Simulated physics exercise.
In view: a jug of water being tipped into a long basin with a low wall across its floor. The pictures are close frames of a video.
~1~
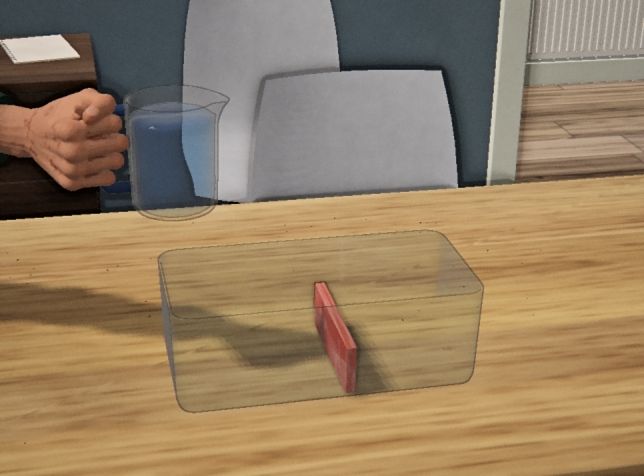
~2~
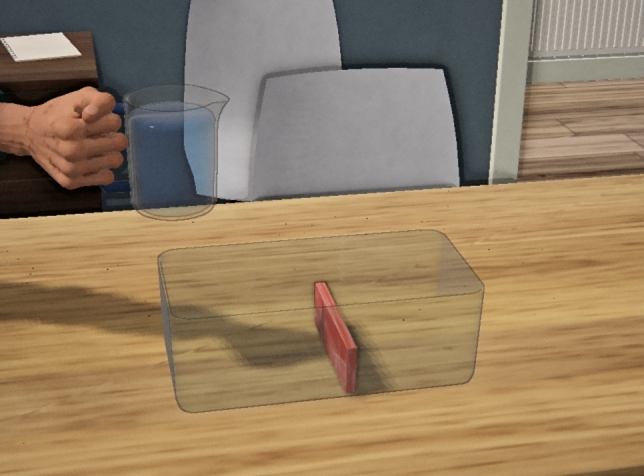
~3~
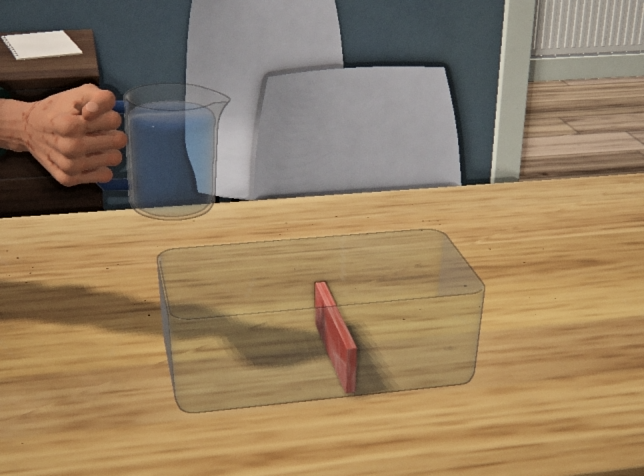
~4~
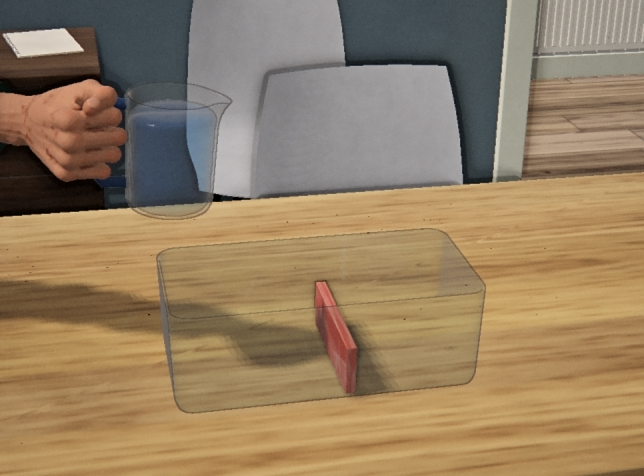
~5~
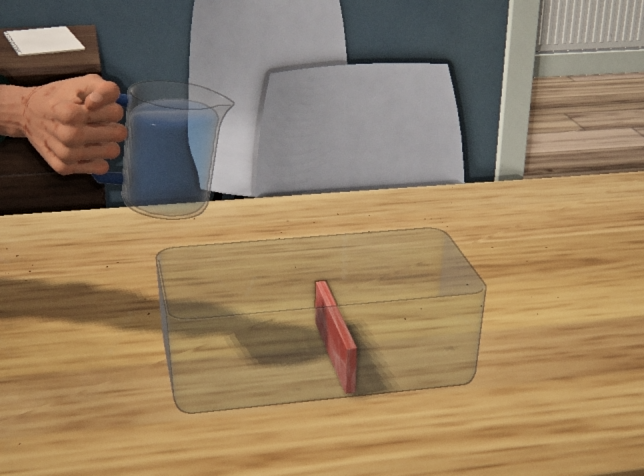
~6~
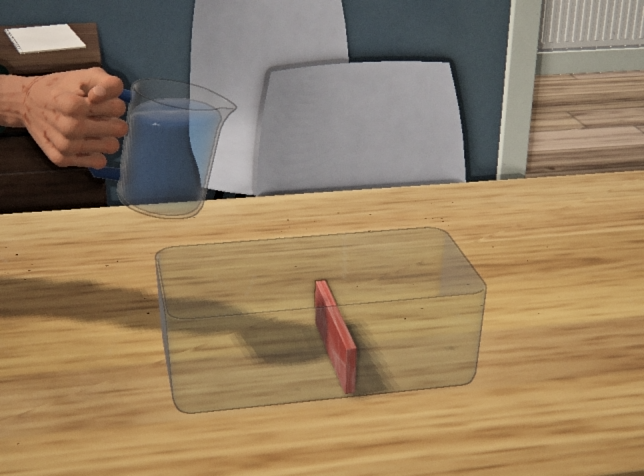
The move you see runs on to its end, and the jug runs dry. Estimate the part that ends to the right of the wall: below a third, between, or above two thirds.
It comes to not even a third.
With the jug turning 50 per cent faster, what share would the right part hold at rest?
Roughly 0 in a hundred.
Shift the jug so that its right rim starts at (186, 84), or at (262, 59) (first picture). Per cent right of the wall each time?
Near 5 % and 75 %.
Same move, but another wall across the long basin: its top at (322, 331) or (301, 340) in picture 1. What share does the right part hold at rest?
The first gives 20 %, the second 80 %.
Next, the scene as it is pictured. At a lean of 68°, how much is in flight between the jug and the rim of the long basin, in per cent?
Some 15 per cent.
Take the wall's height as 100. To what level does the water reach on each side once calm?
Near 30 on the left, 0 on the right.
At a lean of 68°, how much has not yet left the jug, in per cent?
About 85 per cent.
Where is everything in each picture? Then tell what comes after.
In the first frame, it leans 0°; its right rim is at (229, 97); the water meets the walls at (128, 116) and (216, 112); the long basin's rim runs from (165, 286) to (462, 260); the wall's top is at (335, 315).
In the second frame, it leans 1°; its right rim is at (229, 97); the water meets the walls at (128, 115) and (215, 111).
In the third frame, it leans 2°; its right rim is at (230, 98); the water meets the walls at (128, 114) and (215, 111).
In the fourth frame, it leans 5°; its right rim is at (232, 99); the water meets the walls at (130, 113) and (217, 110).
In the fifth frame, it leans 8°; its right rim is at (234, 102); the water meets the walls at (129, 112) and (219, 110).
In the sixth frame, it leans 12°; its right rim is at (237, 105); the water meets the walls at (131, 111) and (222, 109).
A moment on, the jug is tipped part way and 83 per cent is still to pour, 2 is left of the wall and 0 right of it.
Next, the jug is tipped on its side and 35 per cent is still to pour, 41 is left of the wall and 0 right of it.
Then the jug is tipped on its side and 7 per cent is still to pour, 83 is left of the wall and 1 right of it.
Later the jug is tipped on its side and 1 per cent is still to pour, 94 is left of the wall and 2 right of it.
In the end 95 per cent lies left of the wall, 2 right of it and 3 outside.
